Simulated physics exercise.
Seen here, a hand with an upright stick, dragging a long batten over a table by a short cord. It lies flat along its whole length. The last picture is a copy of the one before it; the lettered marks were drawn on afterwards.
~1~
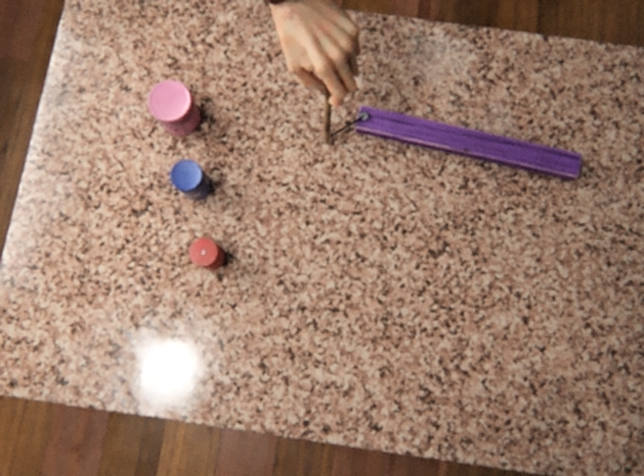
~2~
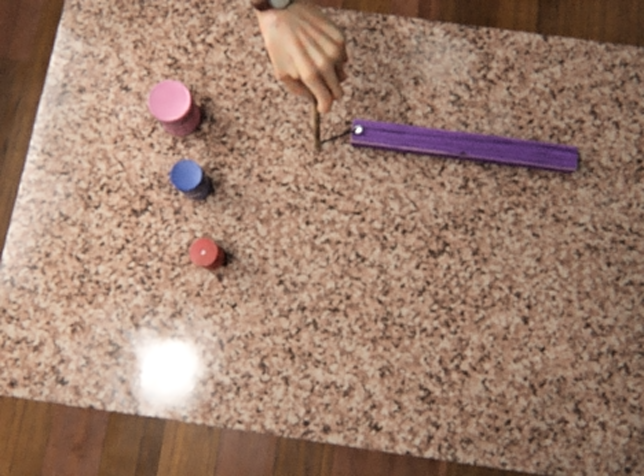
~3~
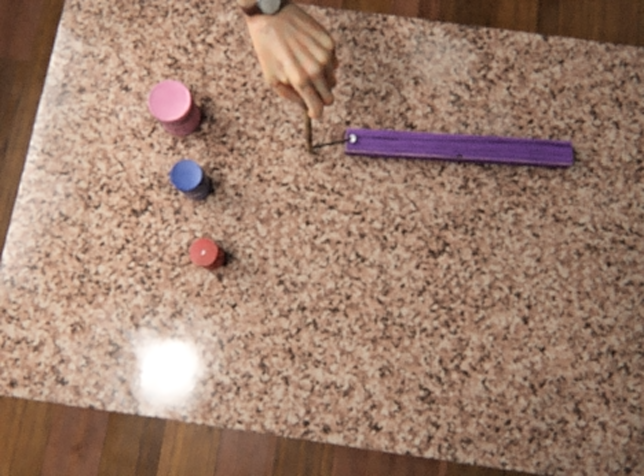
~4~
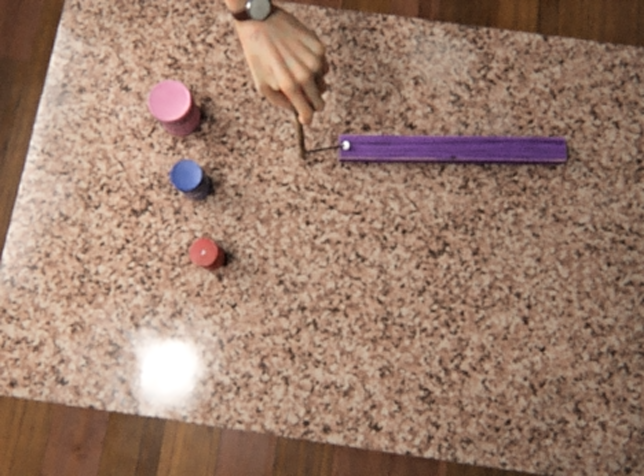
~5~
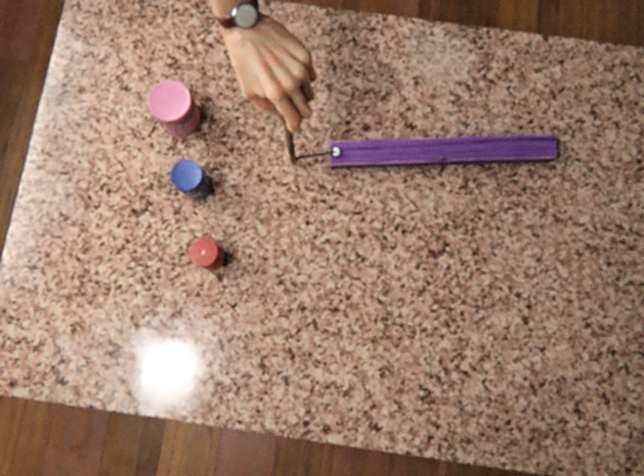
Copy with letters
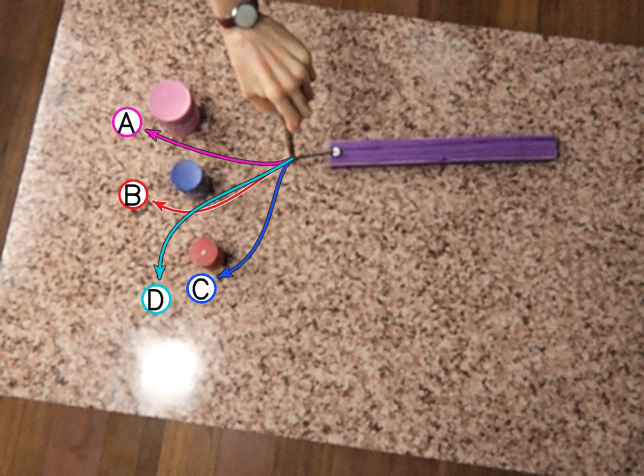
A long purple batten lies flat on a speckled pinkish-brown stone tabletop with wood showing at its edges, seen from above. To its left, a pink jar, a blue jar and a small red candle stand in a column from top to bottom. A hand at the top, holding an upright stick, drags the batten slightly leftward by a short cord, its left end shifting downward as it straightens, while the camera stays still.
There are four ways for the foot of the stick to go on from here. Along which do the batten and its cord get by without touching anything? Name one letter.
Path C.
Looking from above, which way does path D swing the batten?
On that path, anticlockwise.
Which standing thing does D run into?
It is the red candle.
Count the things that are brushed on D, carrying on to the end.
In all, one.
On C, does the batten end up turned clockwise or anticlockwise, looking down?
Anticlockwise.
On the marked copy, A from (293, 159) via (217, 156) to (147, 131); B from (293, 159) via (227, 201) to (153, 202); C from (293, 159) via (265, 228) to (219, 277); D from (293, 159) via (204, 205) to (159, 278).
Following C. Soon after the start, foot of the stick (273, 205), middle of the batten (416, 159).
Later, foot of the stick (253, 251), middle of the batten (388, 179).
In the end, foot of the stick (217, 278), middle of the batten (352, 201); nothing has been touched.
As for the rest, A meets the pink jar; B meets the blue jar; D meets the red candle.
